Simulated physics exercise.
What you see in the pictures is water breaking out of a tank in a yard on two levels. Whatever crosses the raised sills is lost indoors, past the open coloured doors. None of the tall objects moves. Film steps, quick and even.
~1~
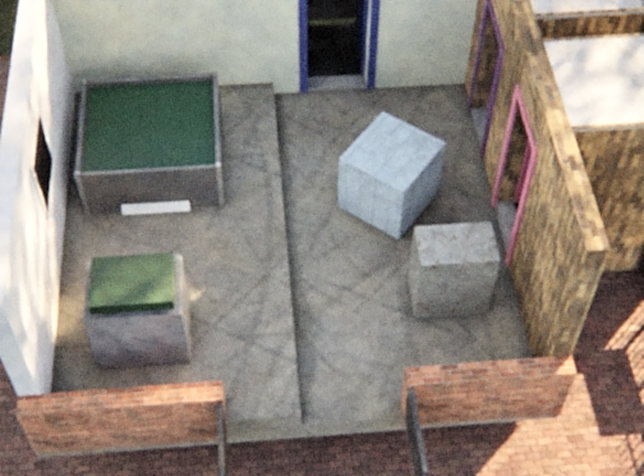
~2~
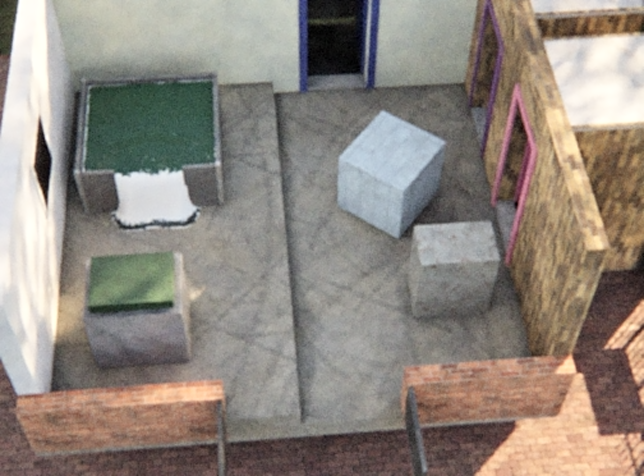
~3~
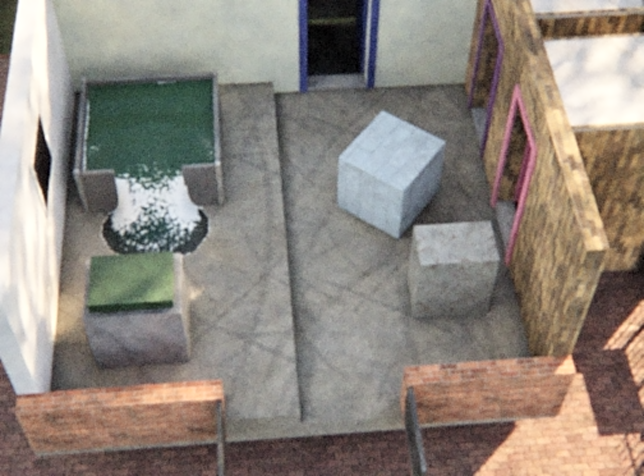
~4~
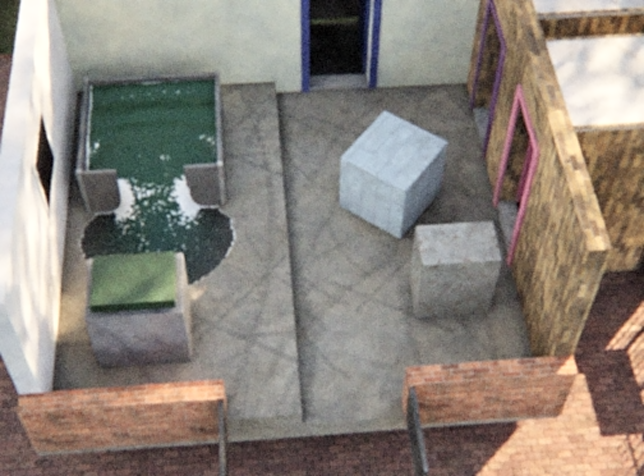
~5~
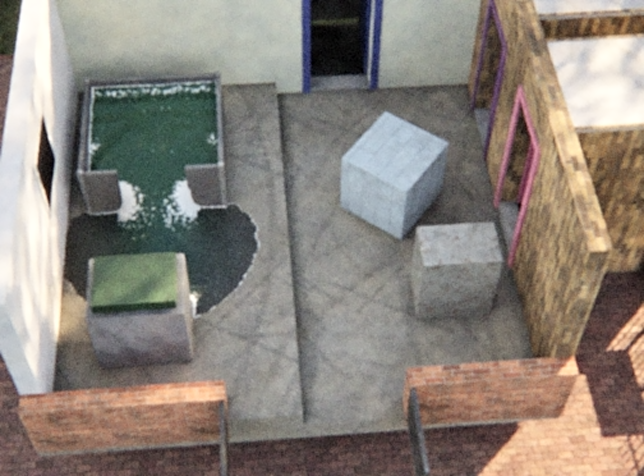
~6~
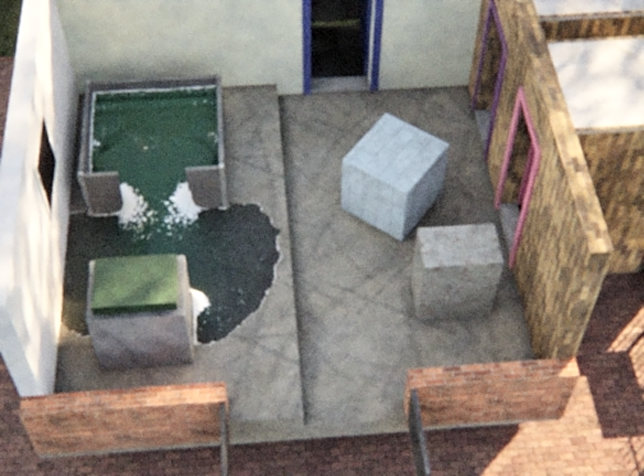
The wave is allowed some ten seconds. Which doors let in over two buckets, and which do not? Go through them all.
As I see it, the blue door will let through no more than two buckets; the purple door will let through no more than two buckets; the pink door will let through no more than two buckets.
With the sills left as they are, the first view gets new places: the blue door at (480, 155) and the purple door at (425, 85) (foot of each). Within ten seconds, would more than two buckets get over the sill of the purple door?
As I see it, the purple exceeds the limit.
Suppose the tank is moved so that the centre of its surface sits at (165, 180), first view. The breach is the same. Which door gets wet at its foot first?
I'd go with the one in pink.
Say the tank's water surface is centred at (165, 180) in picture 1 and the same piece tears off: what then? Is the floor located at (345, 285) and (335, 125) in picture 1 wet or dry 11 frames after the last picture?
Result: Inundated; spared.
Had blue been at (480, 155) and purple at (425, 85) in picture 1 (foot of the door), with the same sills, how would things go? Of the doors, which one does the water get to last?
Answer: The door marked purple.
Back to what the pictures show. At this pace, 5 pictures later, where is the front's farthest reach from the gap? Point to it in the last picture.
Best guess: Near (330, 405).
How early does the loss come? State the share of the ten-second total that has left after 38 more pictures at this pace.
It should be close to 70 percent by then.
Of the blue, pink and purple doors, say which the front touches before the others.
It would be the one in pink.
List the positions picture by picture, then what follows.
Still water in the water tank at (150, 127), in the first frame.
Water pours out at (153, 192) and has run to (192, 217), in the second frame.
Water pours out at (153, 194) and has run to (192, 245), in the third frame.
Water pours out at (155, 194) and has run to a hidden place, in the fourth frame.
The front is at (196, 310), out from the gap at (156, 195), in the fifth frame.
Water pours out at (156, 196) and has run to (216, 335), in the sixth frame.
A moment on, water covers 30 % of the floor; the blue door not reached, the purple door not reached, the pink door not reached.
Next, water covers 40 % of the floor; the blue door not reached, the purple door not reached, the pink door not reached.
Then, water covers 55 % of the floor; the blue door not reached, the purple door not reached, the pink door not reached.
Later, water covers 75 % of the floor; the blue door wet at the sill, nothing in, the purple door wet at the sill, nothing in, the pink door wet at the sill, nothing in.
In the end, water covers 90 % of the floor; the blue door under two buckets in, the purple door under two buckets in, the pink door wet at the sill, nothing in.
